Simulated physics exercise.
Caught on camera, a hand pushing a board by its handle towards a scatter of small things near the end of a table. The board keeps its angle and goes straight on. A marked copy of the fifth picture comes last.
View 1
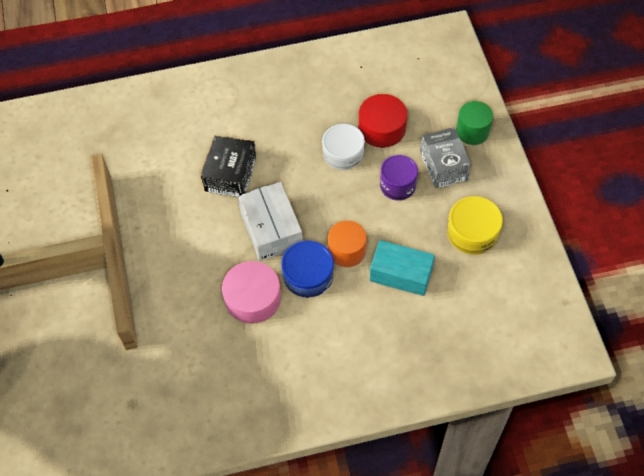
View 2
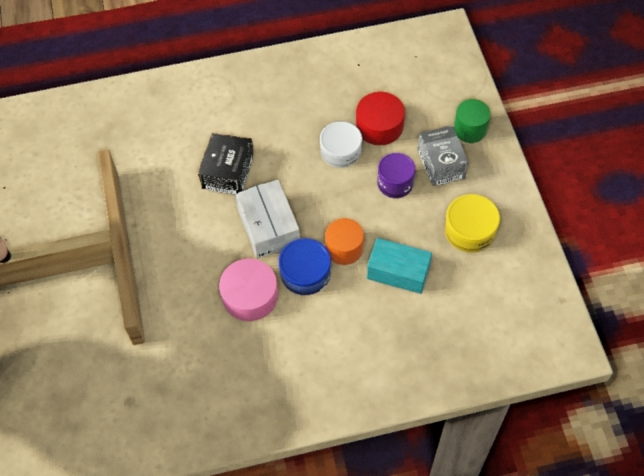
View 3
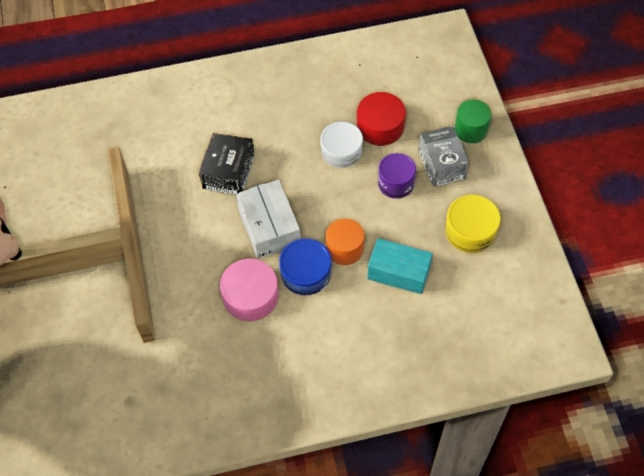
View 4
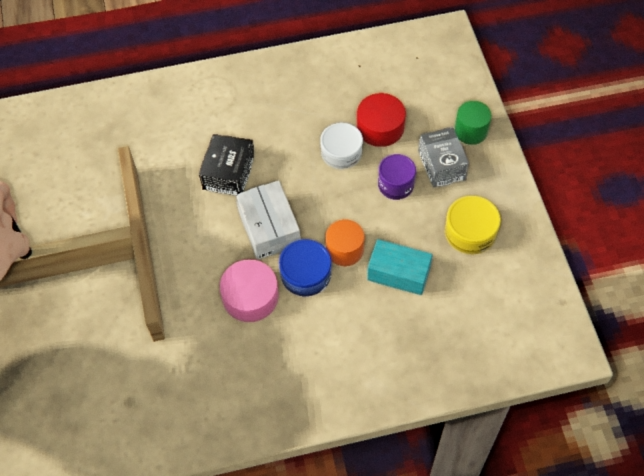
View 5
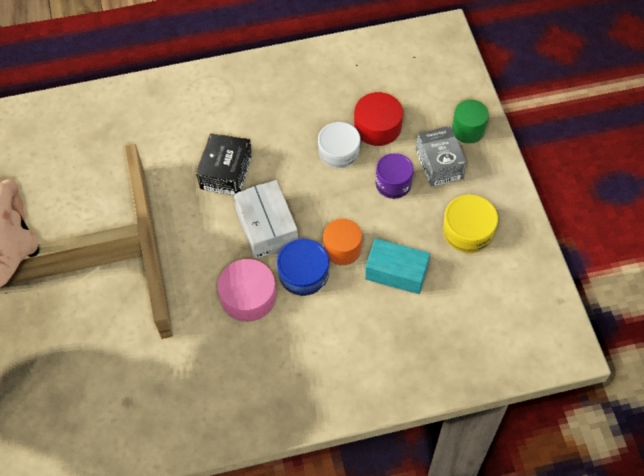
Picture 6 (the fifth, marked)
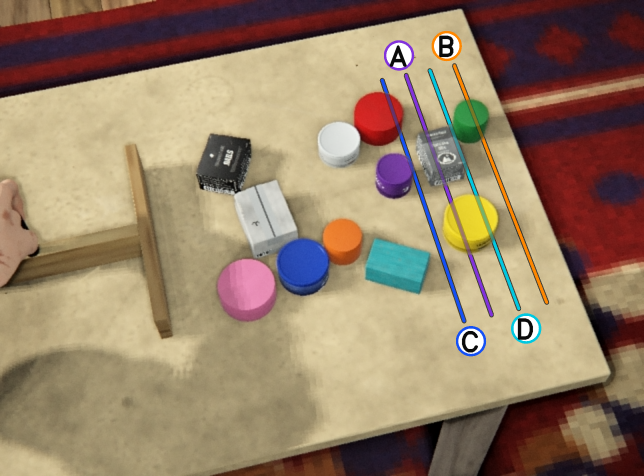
A hand comes into view at the left edge of a pale tabletop, seen from above at a slight tilt, with a red and blue patterned rug beyond it. Black, white and grey boxes, a turquoise block and round pink, blue, orange, purple, white, red, green and yellow pots sit scattered toward the right. The hand slides a wooden board slowly rightward by its handle, while the scattered things stay put and the view barely shifts.
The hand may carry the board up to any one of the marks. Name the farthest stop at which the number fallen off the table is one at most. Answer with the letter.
As far as mark C.
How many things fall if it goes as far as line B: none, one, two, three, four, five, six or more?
By then, six or more.
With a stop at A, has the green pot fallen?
Yes.
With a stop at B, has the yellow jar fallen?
Yes.
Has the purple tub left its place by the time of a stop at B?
Yes.
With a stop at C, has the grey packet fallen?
No.
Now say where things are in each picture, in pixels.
Turquoise block (402, 268); yellow jar (474, 226); grey packet (445, 157), in the first frame.
Board (116, 234); orange pot (345, 241), in the second frame.
Board (127, 231); green pot (473, 121), in the third frame.
Board (137, 230); black box (227, 165), in the fourth frame.
Board (144, 228); white box (266, 219); purple tub (394, 176); blue jar (303, 268), in the fifth frame.
On the marked copy, A at (446, 187); B at (497, 176); C at (420, 192); D at (471, 181).
Taking C. A third of the way, board (245, 206); black box (259, 152); pink tin (297, 284).
Two thirds of the way, board (342, 186); red tin (408, 102); turquoise block (451, 278).
When it is over, board (418, 170); green pot (497, 107); grey packet (511, 144); none fallen.
As for the rest, A drops two; B drops six; D drops six.
